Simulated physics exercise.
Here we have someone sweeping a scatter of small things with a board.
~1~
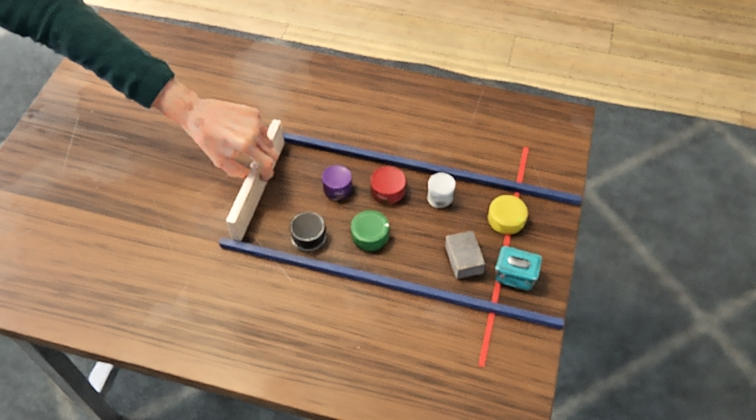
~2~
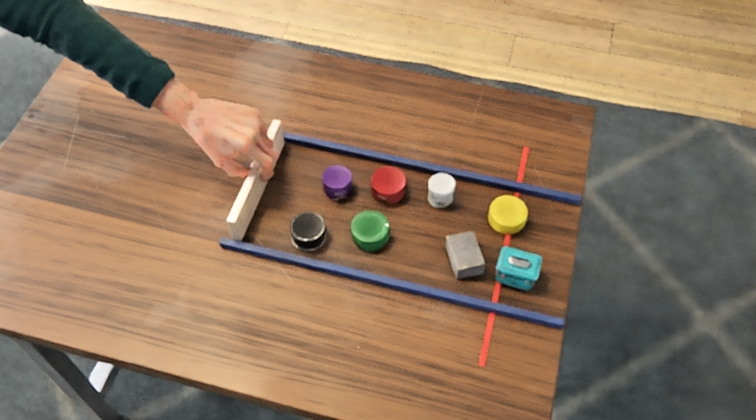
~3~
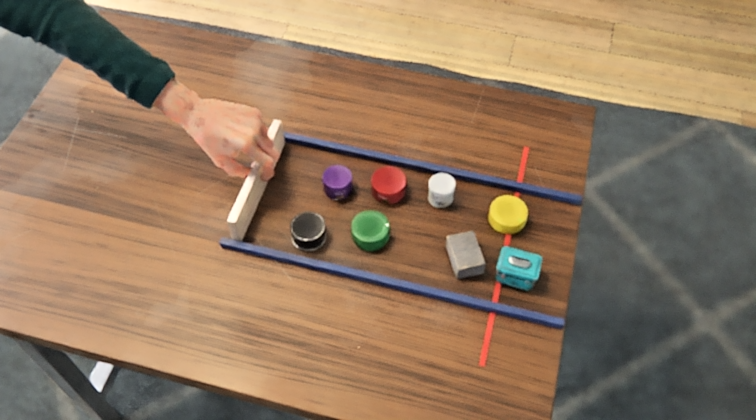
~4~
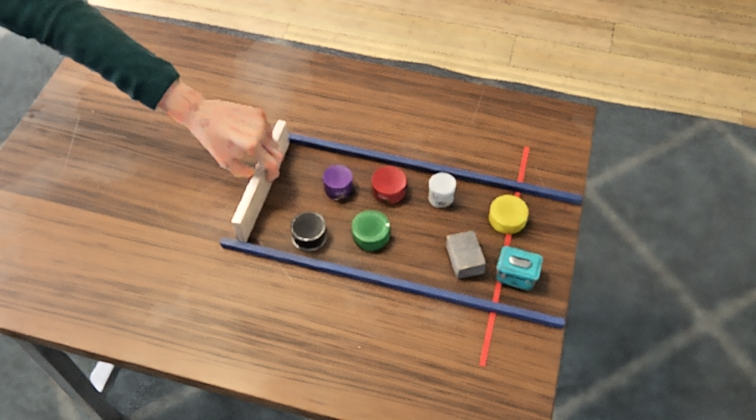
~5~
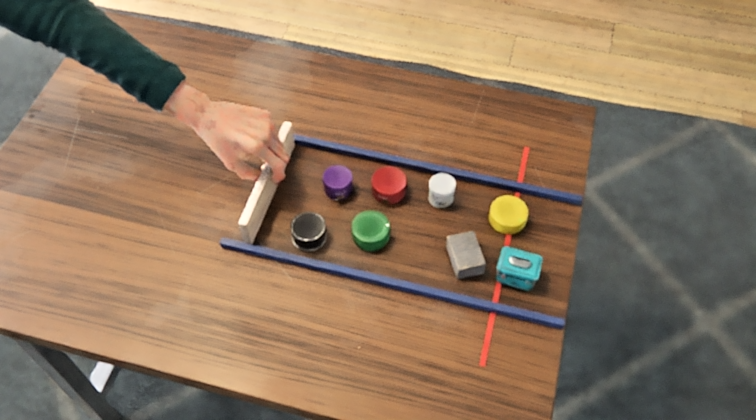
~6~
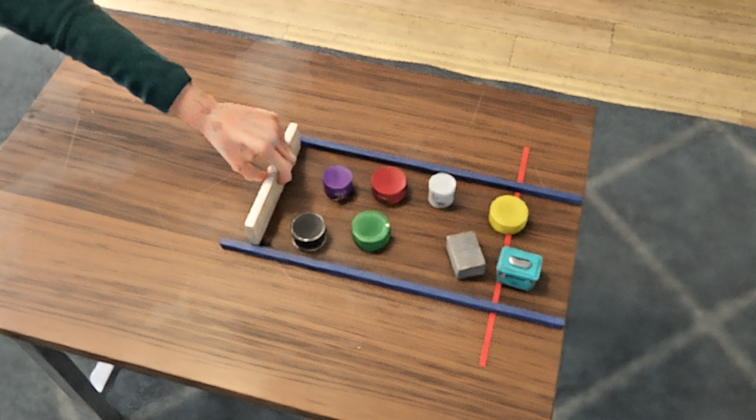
The clip shows a hand holding a pale board upright between two blue strips on a wooden table, then sliding it slightly right toward small lids, tubs and blocks, which stay still near and across a red line.
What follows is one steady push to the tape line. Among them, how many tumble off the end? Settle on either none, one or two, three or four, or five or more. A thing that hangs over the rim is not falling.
In the end one or two are gone from the table.
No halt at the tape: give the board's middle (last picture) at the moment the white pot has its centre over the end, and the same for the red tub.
Its middle is about (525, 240) and about (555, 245).
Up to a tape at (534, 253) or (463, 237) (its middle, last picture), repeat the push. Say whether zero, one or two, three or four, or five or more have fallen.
Going through them one at a time, I'd put it at three or four and then zero.
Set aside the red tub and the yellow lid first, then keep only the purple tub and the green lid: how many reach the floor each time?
Fallen: 1 in the first try, 0 in the other.
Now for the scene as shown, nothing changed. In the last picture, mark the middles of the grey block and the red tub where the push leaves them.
In the last view, the middles sit near (556, 287) and near (533, 205).
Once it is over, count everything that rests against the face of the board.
So the total is 3.
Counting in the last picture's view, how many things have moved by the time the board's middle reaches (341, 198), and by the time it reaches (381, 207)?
4 by the first point, 5 by the second.
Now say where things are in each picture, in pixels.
In the first frame, turquoise case (517, 269); yellow lid (508, 215); grey block (465, 255); board (257, 179); tape (506, 246).
In the second frame, yellow lid (508, 215); red tub (388, 185).
In the third frame, grey block (465, 255); board (258, 179).
In the fourth frame, turquoise case (518, 269); purple tub (338, 183).
In the fifth frame, yellow lid (508, 215); black tin (309, 231).
In the sixth frame, turquoise case (518, 269); yellow lid (508, 215); grey block (465, 255); board (275, 183); tape (507, 246).
Soon after, none off yet; turquoise case at rest near (518, 269); yellow lid at rest near (508, 215); grey block at rest near (465, 255).
Then, none off yet; turquoise case at rest near (518, 269); yellow lid at rest near (508, 215); grey block moving near (470, 258).
Further on, none off yet; turquoise case moved about its own width near (555, 283); yellow lid moved about its own width near (546, 235); grey block moved about its own width near (518, 276).
At rest, the number that fall off is one or two; fallen, turquoise case.
